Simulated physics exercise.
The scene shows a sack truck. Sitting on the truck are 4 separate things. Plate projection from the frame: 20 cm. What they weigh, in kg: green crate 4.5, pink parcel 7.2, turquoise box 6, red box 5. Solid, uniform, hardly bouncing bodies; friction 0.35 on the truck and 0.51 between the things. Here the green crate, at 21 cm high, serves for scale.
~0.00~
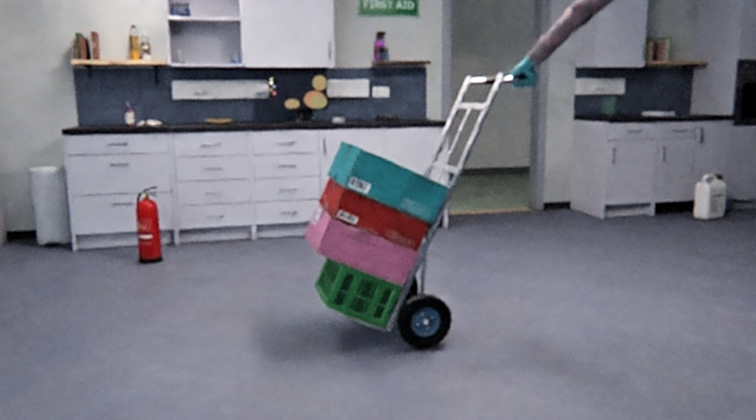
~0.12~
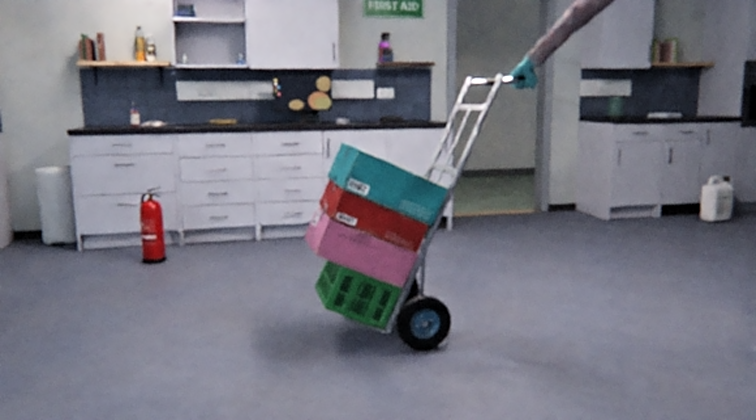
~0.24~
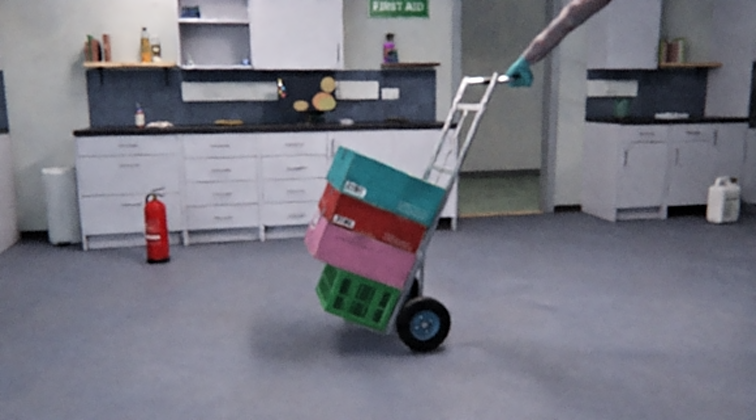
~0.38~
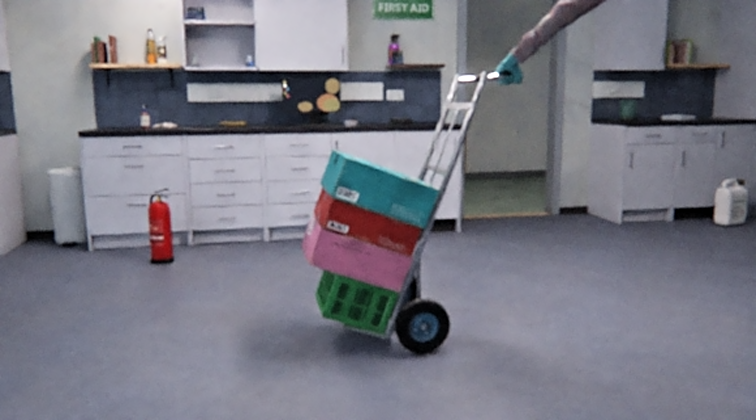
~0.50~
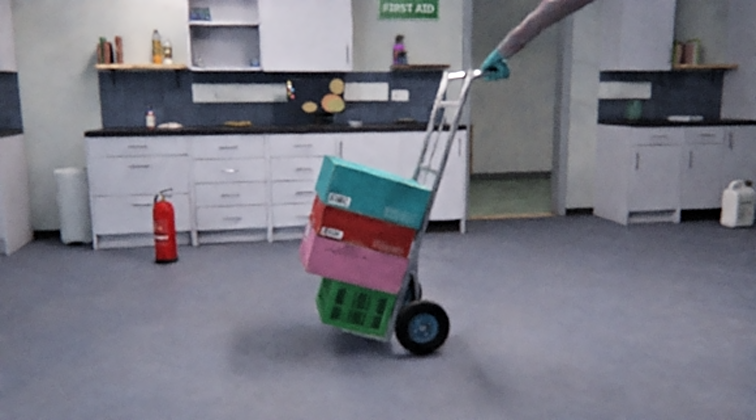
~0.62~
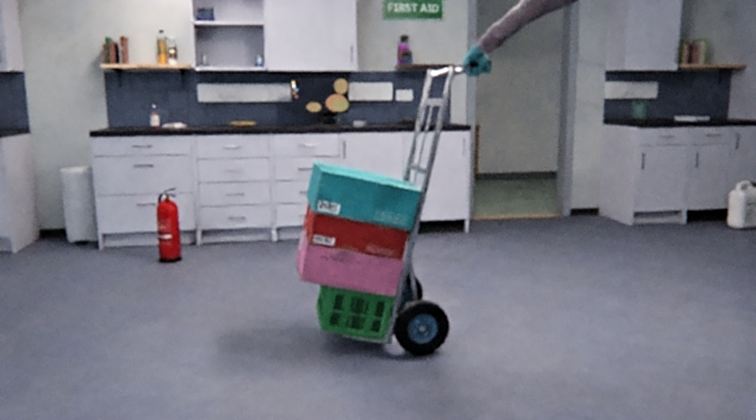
Sack truck stacked with turquoise, red and pink boxes above a green crate tilting slowly more upright as a gloved hand pushes its handle.
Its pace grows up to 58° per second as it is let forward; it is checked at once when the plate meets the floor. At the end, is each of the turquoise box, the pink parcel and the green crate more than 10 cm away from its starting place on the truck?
Turquoise box: Yes, further; pink parcel: Yes, further; green crate: Yes, further.
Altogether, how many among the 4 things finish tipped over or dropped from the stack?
In all, 4.
After 1.22 s, truck upright; turquoise box tipped 17° from how it sat near (294, 215); pink parcel tipped 17° from how it sat near (317, 278); green crate tipped 17° from how it sat near (345, 310).
After 1.52 s, truck upright; turquoise box and red box now dropped from the stack; pink parcel tipped 42° from how it sat near (291, 287); green crate tipped 42° from how it sat near (330, 304).
After 1.72 s, truck upright; pink parcel now dropped from the stack; green crate on its side near (307, 307).
After 2.02 s, truck upright; green crate on its side near (299, 312).
At rest (2.8 s), dropped from the stack, pink parcel, turquoise box and red box; tipped over on the truck, green crate. In the last view, turquoise box near (81, 338), pink parcel near (212, 305).
